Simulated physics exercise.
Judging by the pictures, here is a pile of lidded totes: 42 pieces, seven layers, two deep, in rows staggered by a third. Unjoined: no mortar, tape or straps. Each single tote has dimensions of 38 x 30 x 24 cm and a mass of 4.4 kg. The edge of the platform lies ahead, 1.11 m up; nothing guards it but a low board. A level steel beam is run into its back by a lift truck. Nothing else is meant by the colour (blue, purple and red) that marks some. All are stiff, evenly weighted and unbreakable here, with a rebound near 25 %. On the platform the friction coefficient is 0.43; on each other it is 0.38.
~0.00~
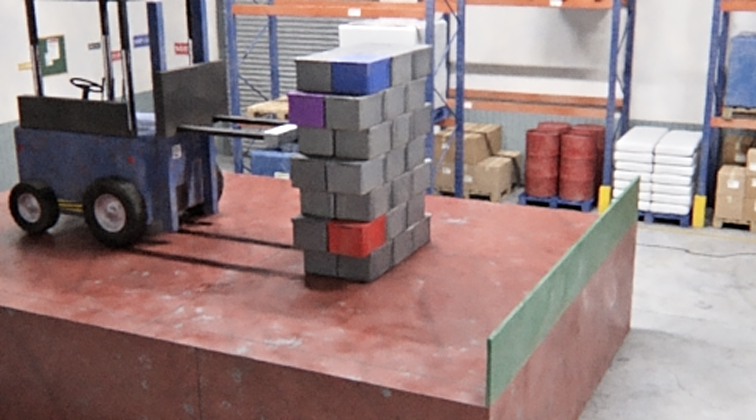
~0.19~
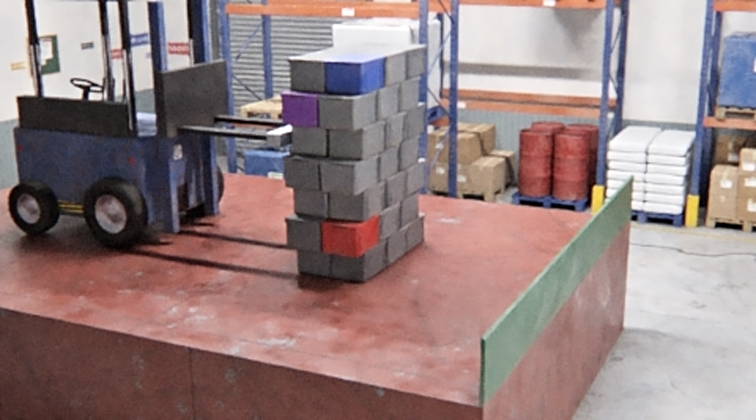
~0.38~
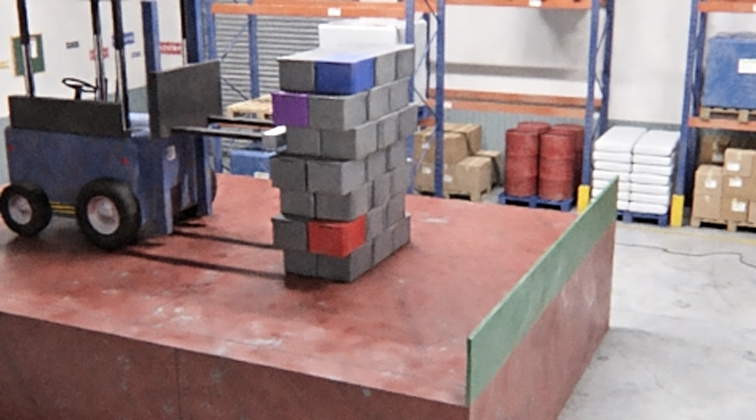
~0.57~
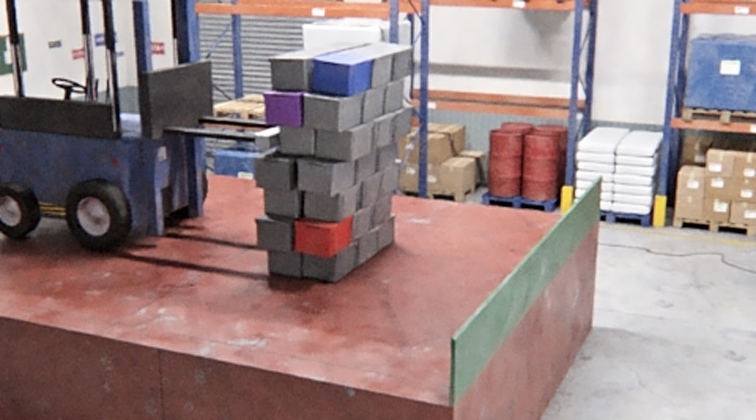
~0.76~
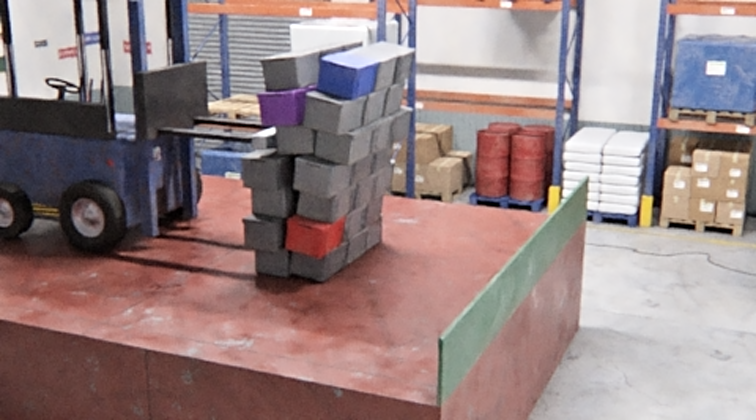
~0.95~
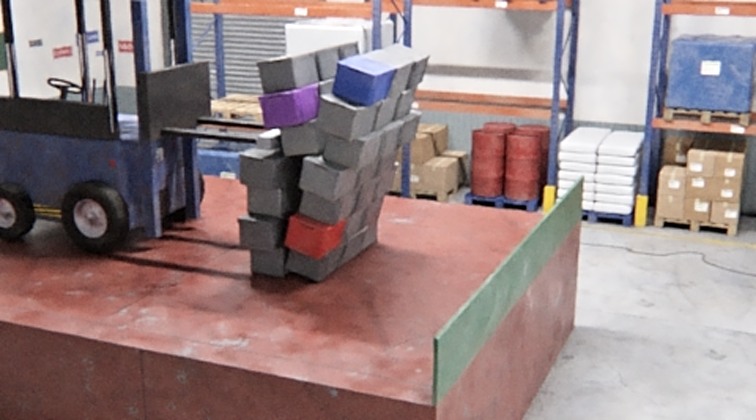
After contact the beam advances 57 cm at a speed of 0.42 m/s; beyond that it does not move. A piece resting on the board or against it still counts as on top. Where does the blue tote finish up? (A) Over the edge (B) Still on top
Over the edge (A).
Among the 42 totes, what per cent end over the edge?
Close to 5 per cent of them.
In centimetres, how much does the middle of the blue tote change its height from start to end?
About 250 cm lower.
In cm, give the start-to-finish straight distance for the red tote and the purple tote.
Red ends up 50 cm away; purple ends up 150 cm away.
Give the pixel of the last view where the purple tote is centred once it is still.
Near pixel (320, 298).
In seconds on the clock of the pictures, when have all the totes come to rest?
Close to 4.0 seconds.
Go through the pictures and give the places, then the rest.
In the first frame (we follow the side turned to the camera; the camera pans a little), beam (272, 140) 9 cm from the stack; blue tote (350, 78); purple tote (305, 111); red tote (345, 241); no piece has moved.
Beam (275, 140) 13 mm from the stack; blue tote (343, 78), in the second frame.
Beam (270, 141) 7 cm in; blue tote (333, 78) displaced 30 mm; purple tote (289, 111) displaced 36 mm; 18 stirred so far, in the third frame.
Beam (263, 142) 15 cm in; blue tote (331, 78) tipped 5°; purple tote (282, 110) displaced 11 cm; steepest lean 5°, the tote at (321, 114); 29 stirred so far, in the fourth frame.
Beam (260, 143) 23 cm in; blue tote (336, 80) tipped 10°; purple tote (276, 110) tipped 7°; steepest lean 11°, the tote at (406, 67); 29 stirred so far, in the fifth frame.
Beam (265, 144) 31 cm in; blue tote (352, 85) tipped 15°; purple tote (279, 111) tipped 11°; red tote (303, 239) tipped 15°; steepest lean 15°, the tote at (420, 72); 32 stirred so far, in the sixth frame.
Around 1.30 s, none of the 42 totes over the edge, 32 disturbed; blue tote tipped 34°, 21 cm lower; red tote tipped 34°.
Around 1.78 s, none of the 42 totes over the edge, 32 disturbed; blue tote on its side; red tote on its side.
Finally (4.0 s), 3 of the 42 totes over the edge; blue tote on its side; red tote on its side; purple tote 1.19 m lower. Seen by the last camera, middles, red tote near (362, 268).
